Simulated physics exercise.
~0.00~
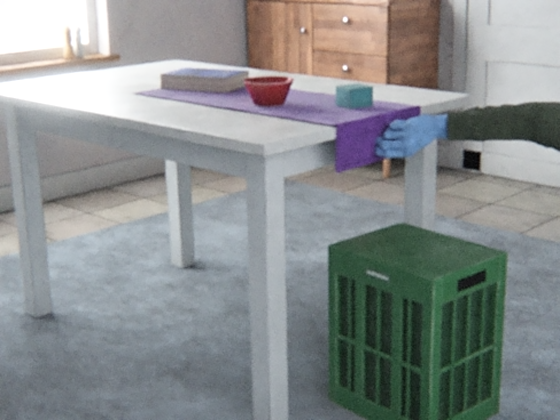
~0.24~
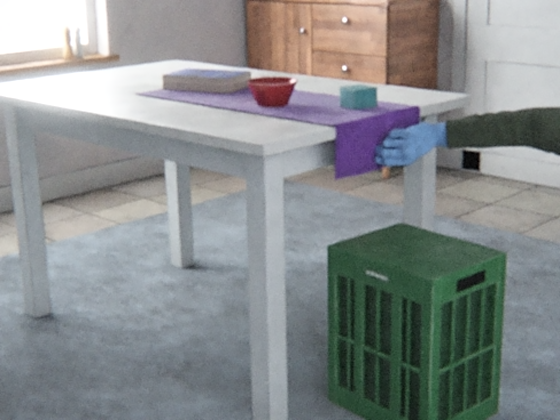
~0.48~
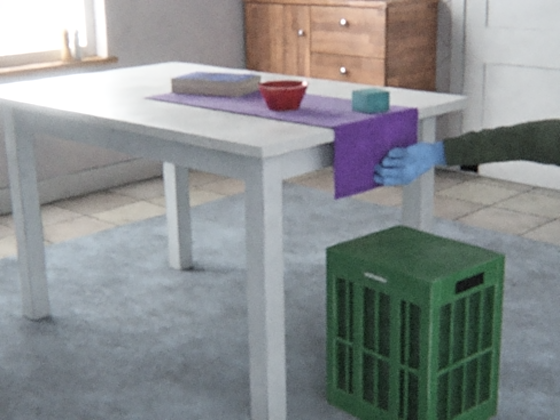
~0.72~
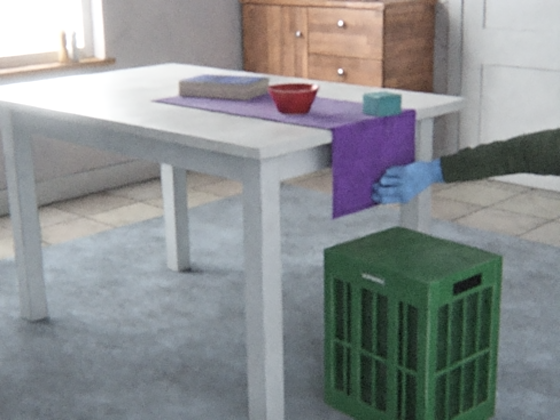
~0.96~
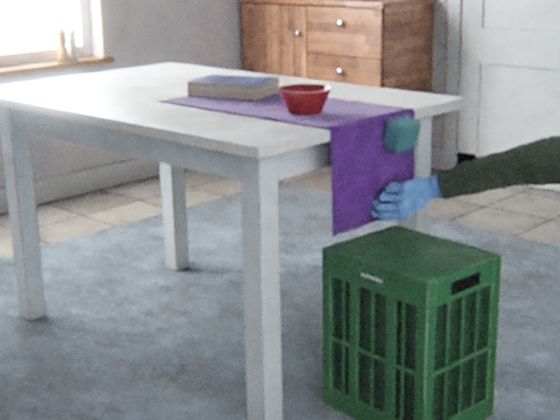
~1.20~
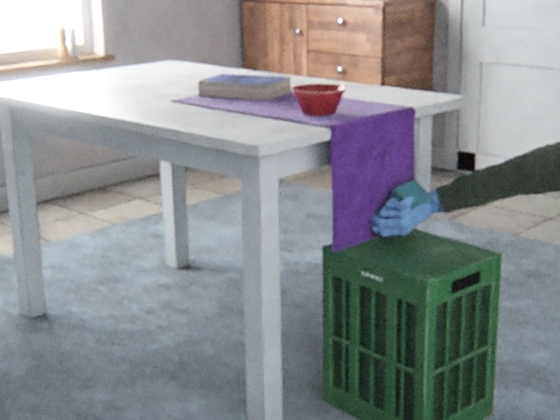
Purple table runner being pulled down by a blue-gloved hand onto a green crate, turquoise block tipping off, red bowl staying on the table.
